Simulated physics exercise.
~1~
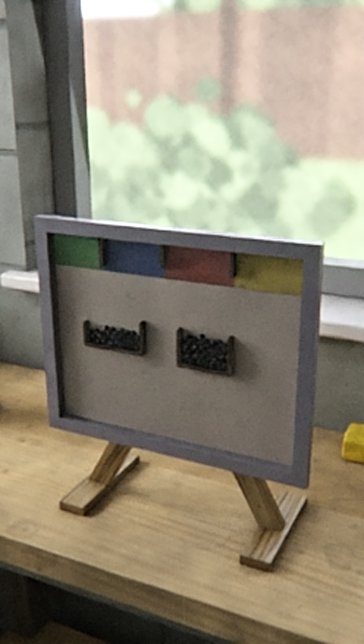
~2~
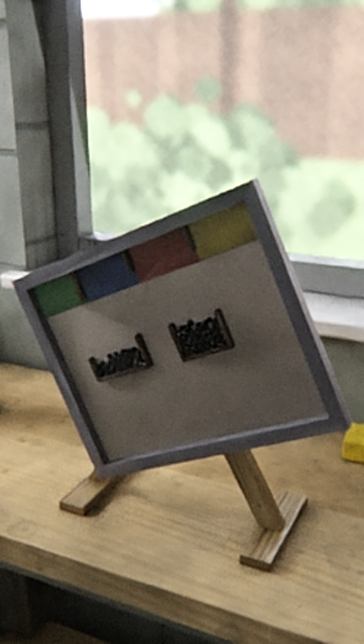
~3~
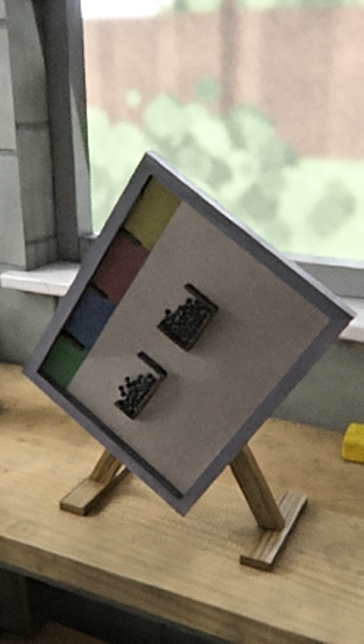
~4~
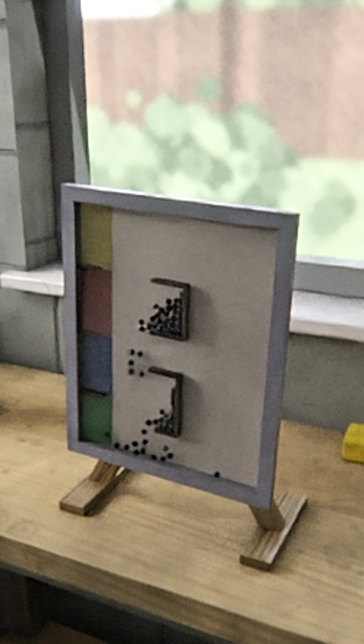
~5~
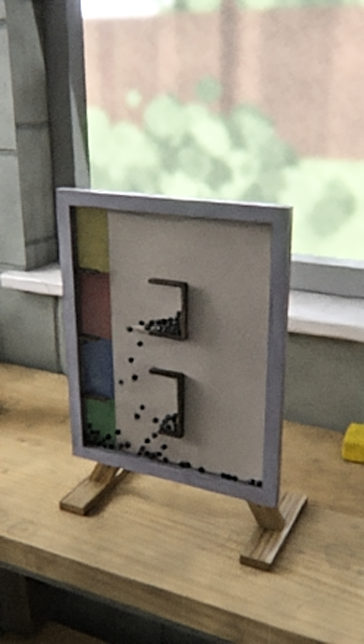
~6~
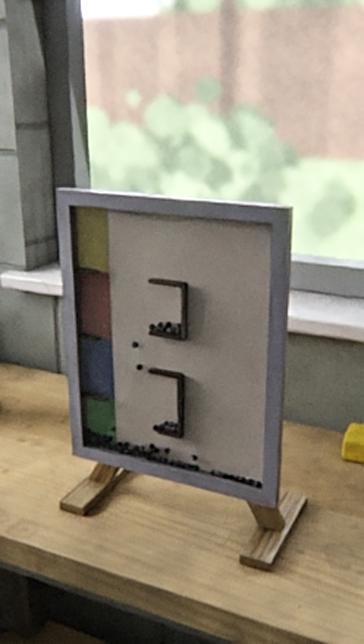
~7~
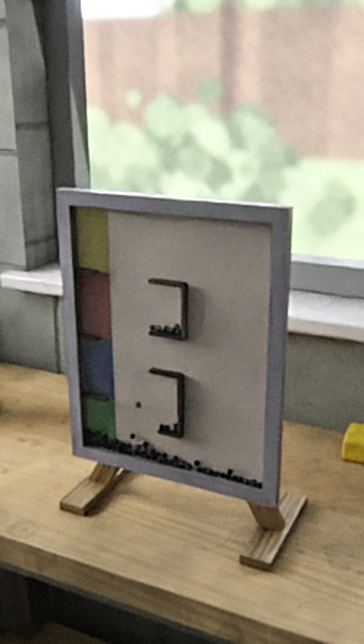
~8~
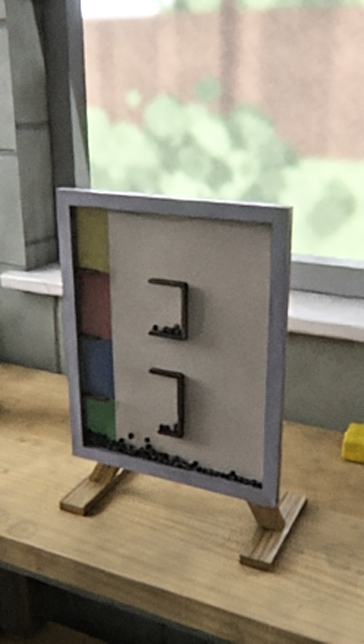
A framed upright case on wooden feet turned a quarter turn anticlockwise, spilling small black beads from its two inner brackets; they settled mostly along the bottom, some at the green patch, while a few stayed in the brackets.
